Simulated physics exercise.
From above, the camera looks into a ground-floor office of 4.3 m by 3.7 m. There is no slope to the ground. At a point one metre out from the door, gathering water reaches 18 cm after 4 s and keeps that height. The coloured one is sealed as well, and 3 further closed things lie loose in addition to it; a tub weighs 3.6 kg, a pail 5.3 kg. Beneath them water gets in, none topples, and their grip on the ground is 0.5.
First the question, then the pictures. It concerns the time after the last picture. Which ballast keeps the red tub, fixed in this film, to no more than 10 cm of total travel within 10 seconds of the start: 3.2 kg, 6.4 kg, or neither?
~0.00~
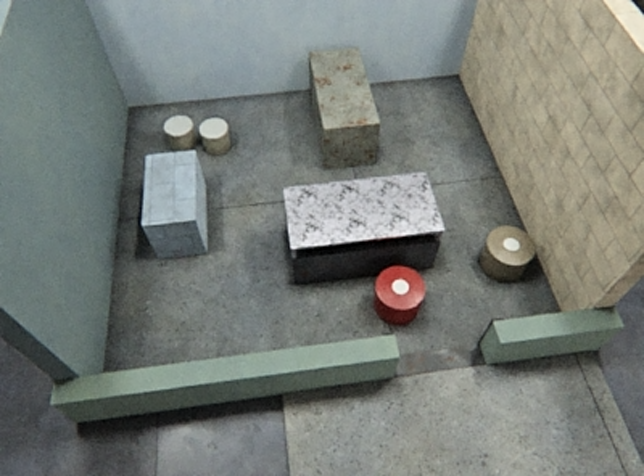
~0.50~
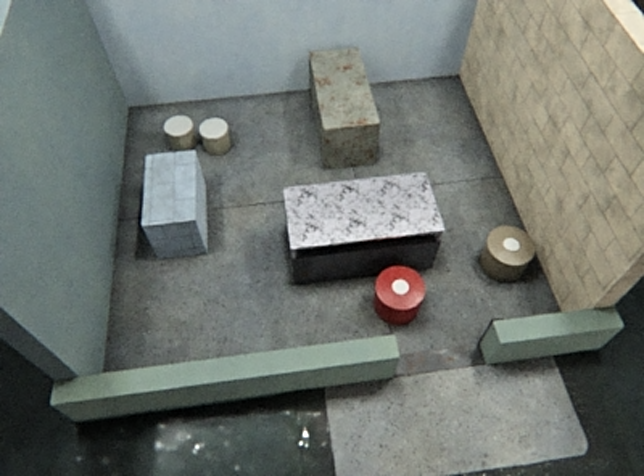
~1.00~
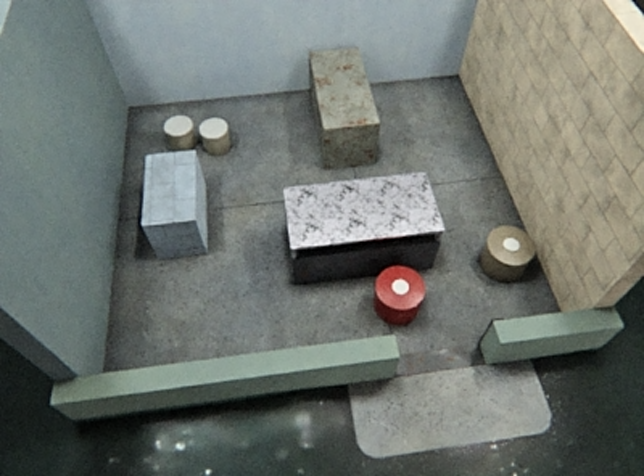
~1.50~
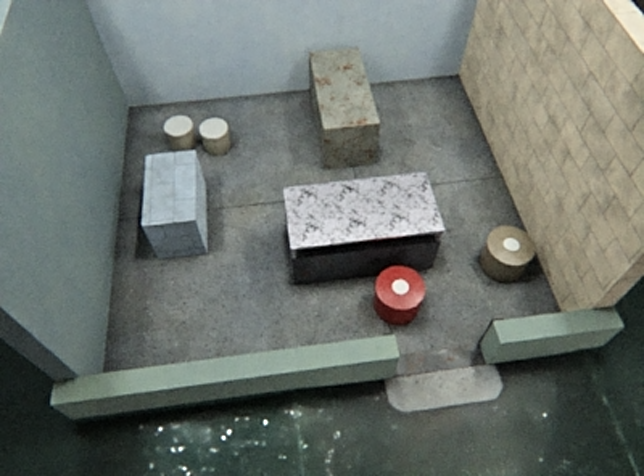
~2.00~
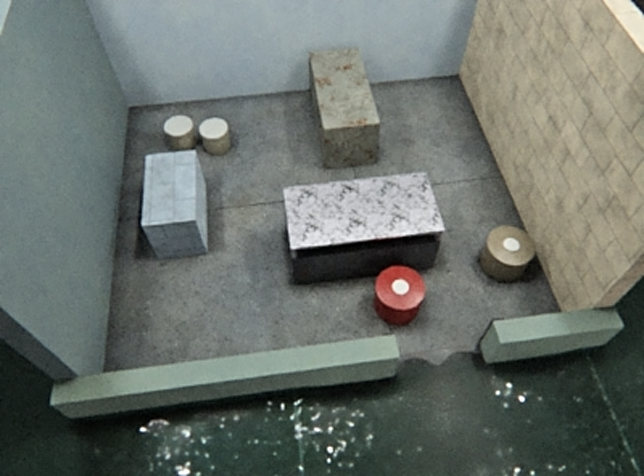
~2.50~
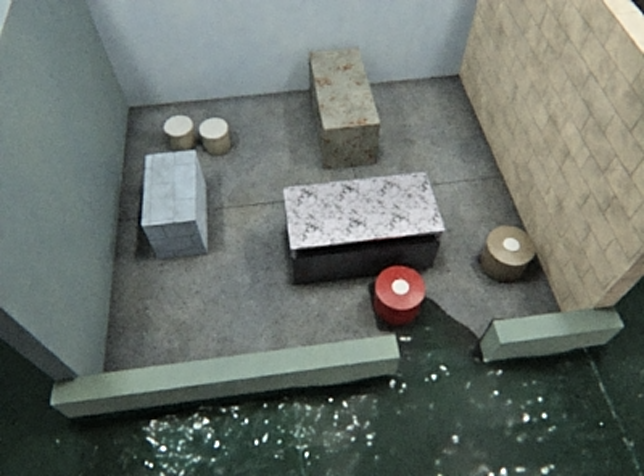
To my eye, neither ballast is adequate.
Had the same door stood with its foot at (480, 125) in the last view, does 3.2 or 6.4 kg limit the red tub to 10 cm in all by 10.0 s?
Then the lighter mass works.
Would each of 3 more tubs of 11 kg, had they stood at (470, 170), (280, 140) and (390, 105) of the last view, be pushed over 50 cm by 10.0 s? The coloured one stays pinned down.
Spot one crosses the limit, spot two stays inside, spot three stays inside.
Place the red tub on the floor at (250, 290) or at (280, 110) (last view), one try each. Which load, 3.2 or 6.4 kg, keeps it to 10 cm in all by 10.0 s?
One by one: Neither mass suffices; the small mass suffices.
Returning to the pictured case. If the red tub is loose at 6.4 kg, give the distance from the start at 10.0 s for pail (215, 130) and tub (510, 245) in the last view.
They sit 0 cm and 250 cm away, in the order given.
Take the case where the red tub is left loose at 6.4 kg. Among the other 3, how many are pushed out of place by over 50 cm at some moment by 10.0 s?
Count: 1.
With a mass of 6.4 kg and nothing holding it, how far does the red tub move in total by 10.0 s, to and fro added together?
It covers some 450 cm altogether.
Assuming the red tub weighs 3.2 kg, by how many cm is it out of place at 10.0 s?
About 200 cm.
After 3.5 s the red tub would be 21 cm from its start with 3.2 kg and 15 cm from its start with 6.4 kg; 4 cm of water round it then.
After 4.5 s the red tub would be 99 cm from its start with 3.2 kg and 51 cm from its start with 6.4 kg; 7 cm of water round it then.
After 7.0 s the red tub would be 247 cm from its start with 3.2 kg and 253 cm from its start with 6.4 kg; 8 cm of water round it then.
After 10.0 s the red tub would be 206 cm from its start with 3.2 kg and 289 cm from its start with 6.4 kg; 6 cm of water round it then.
